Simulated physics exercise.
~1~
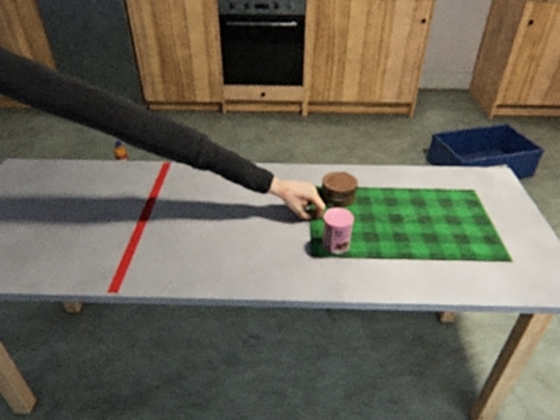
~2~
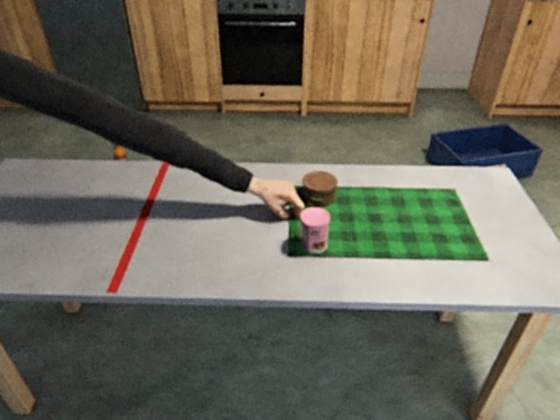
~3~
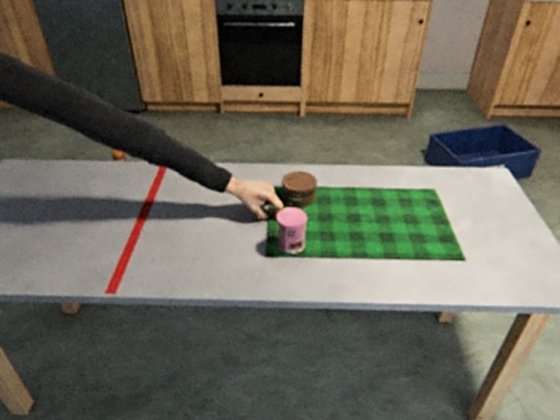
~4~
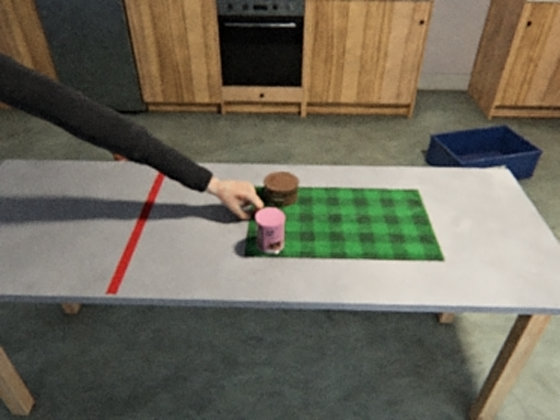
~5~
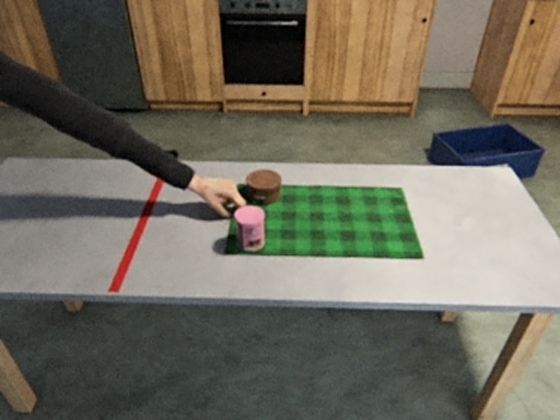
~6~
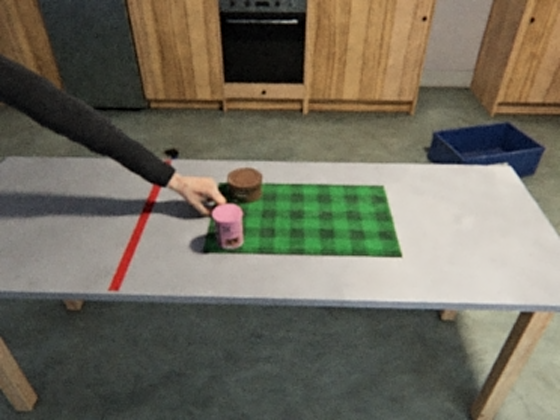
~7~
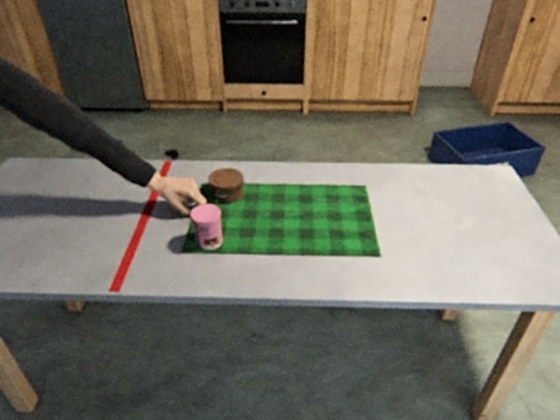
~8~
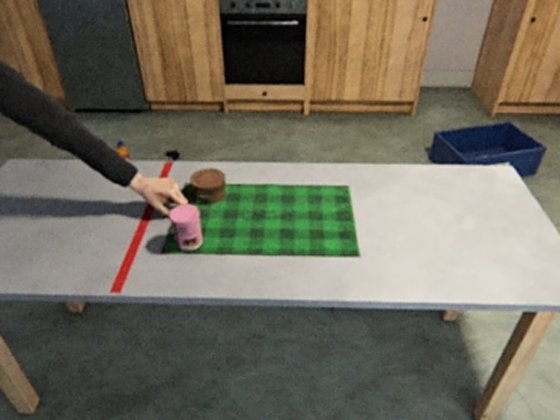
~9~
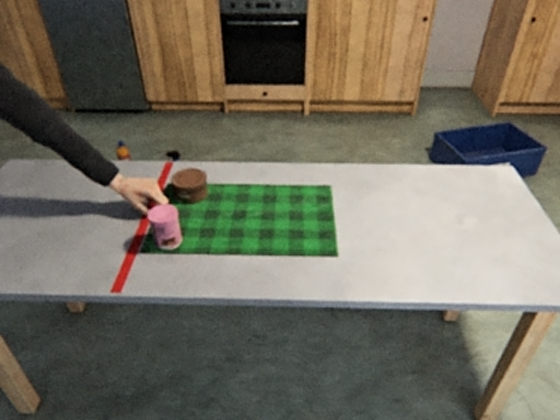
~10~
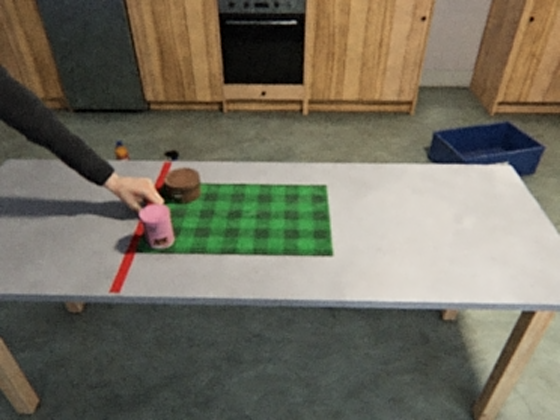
A hand in a dark sleeve draws a green checked cloth leftward across a pale grey table, carrying a pink tin near its front left corner and a brown tub behind it. The slightly swaying view looks down from the front into a kitchen, with wooden cabinets and an oven behind and a blue bin on the floor at right. Cloth, tin and tub glide steadily together toward a red strip of tape on the left. The cloth's left edge reaches the tape and the movement eases to a halt. Both containers end upright, still on the cloth.
